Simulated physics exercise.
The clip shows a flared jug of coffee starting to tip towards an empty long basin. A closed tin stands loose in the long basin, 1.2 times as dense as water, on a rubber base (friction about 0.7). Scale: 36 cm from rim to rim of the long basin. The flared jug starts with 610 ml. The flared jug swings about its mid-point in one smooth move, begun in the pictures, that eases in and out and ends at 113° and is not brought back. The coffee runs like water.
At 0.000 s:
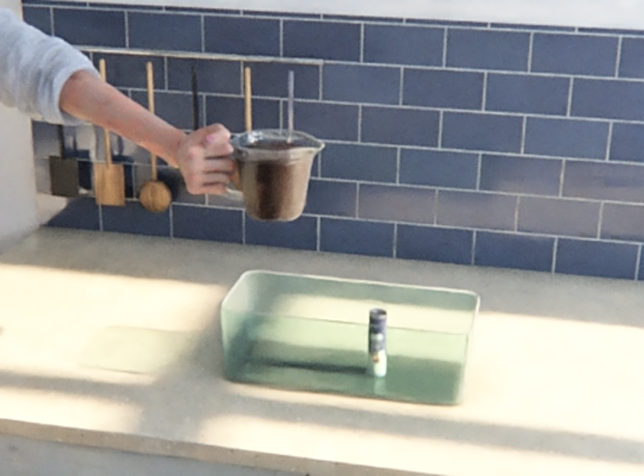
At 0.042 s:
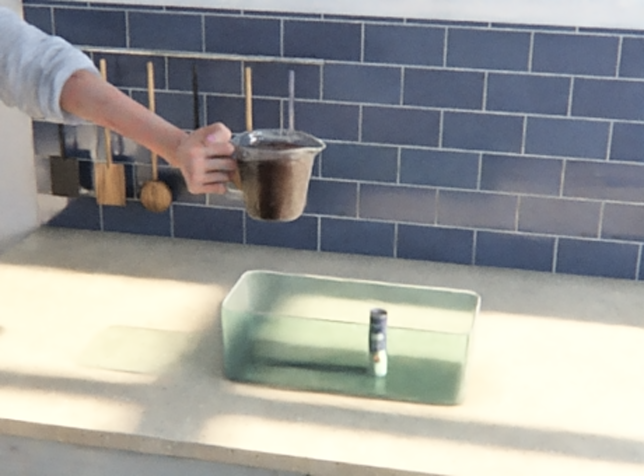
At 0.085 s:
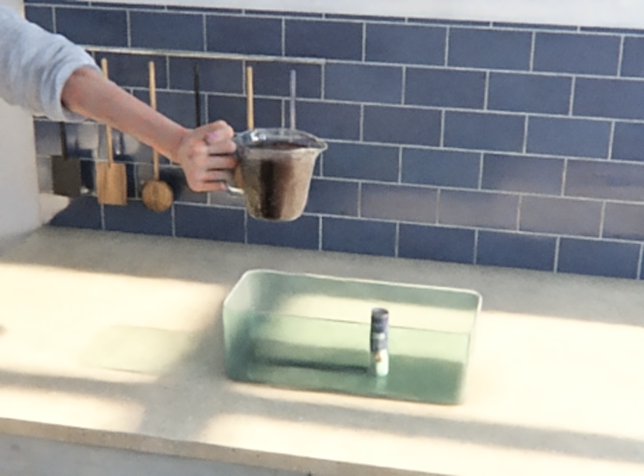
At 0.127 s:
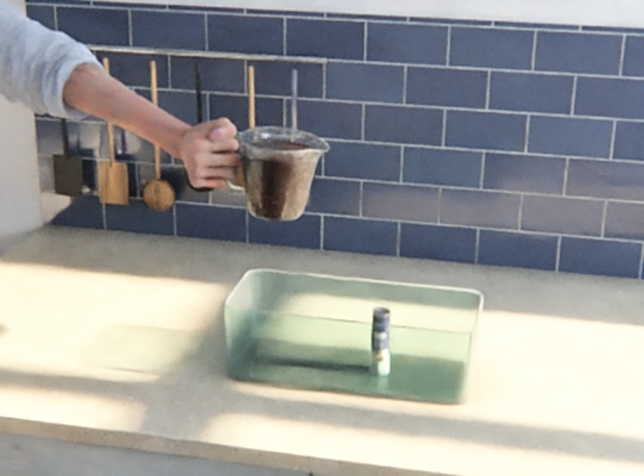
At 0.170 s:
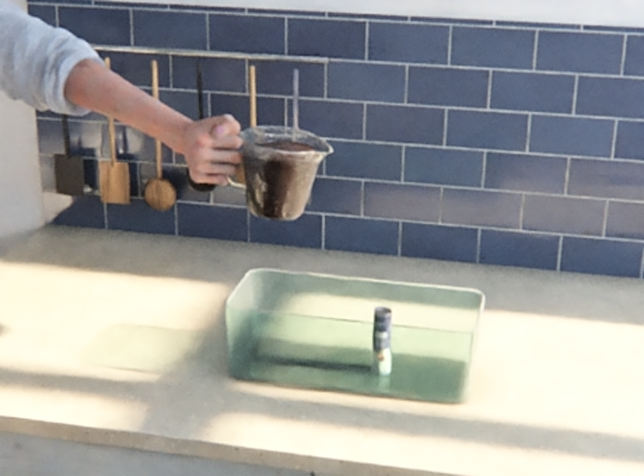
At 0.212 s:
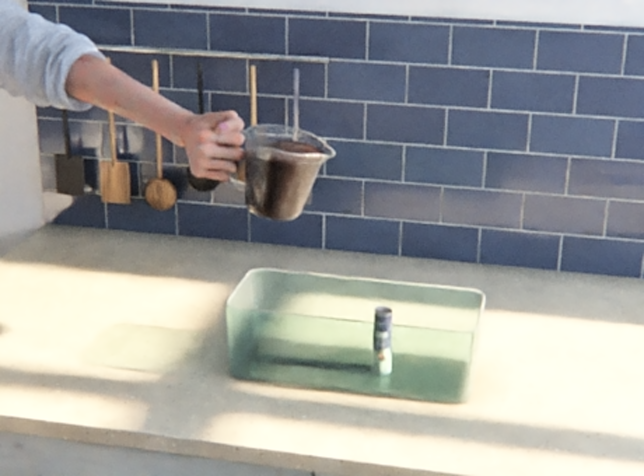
We see a hand holding a clear jug of dark liquid above a greenish see-through basin with a small upright container inside; the jug stays nearly still at first, then tilts slightly to the right.
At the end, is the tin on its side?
The tin topples.
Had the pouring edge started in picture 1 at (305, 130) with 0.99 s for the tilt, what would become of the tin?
Then it topples.
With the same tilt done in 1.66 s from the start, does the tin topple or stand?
Then it falls.
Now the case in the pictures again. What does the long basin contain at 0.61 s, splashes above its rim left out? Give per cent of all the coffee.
About 6 per cent.
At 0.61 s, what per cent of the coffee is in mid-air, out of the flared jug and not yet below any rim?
About 26 per cent.
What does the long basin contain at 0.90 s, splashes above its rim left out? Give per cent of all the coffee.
Near 72 in a hundred.
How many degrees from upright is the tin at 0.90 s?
About 5°.
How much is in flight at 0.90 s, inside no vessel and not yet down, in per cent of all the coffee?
Near 20 in a hundred.
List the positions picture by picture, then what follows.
In the first frame, tilt 0°; pouring edge (324, 146); surface from (240, 148) to (313, 154); the long basin's rim runs from (233, 290) to (475, 314); the tin's top is at (378, 315).
In the second frame, tilt 0°; pouring edge (325, 146); surface from (241, 148) to (313, 154).
In the third frame, tilt 2°; pouring edge (327, 147); surface from (242, 147) to (315, 154).
In the fourth frame, tilt 4°; pouring edge (330, 148); surface from (245, 146) to (317, 154).
In the fifth frame, tilt 7°; pouring edge (333, 151); surface from (248, 147) to (321, 154).
In the sixth frame, tilt 11°; pouring edge (335, 154); surface from (250, 146) to (324, 155).
Then, 0.61 s in, the tilt is 72° and 67 per cent is still to pour; the tin stands where it began.
Then, 0.90 s in, the tilt is 108° and 9 per cent is still to pour; the tin stands 2 cm from where it began.
Then, 1.21 s in, the tilt is 113° and 0 per cent is still to pour; the tin lies on its side.
Then, 1.54 s in, the tilt is 113° and 0 per cent is still to pour; the tin lies on its side.
Finally, the tin lies on its side.
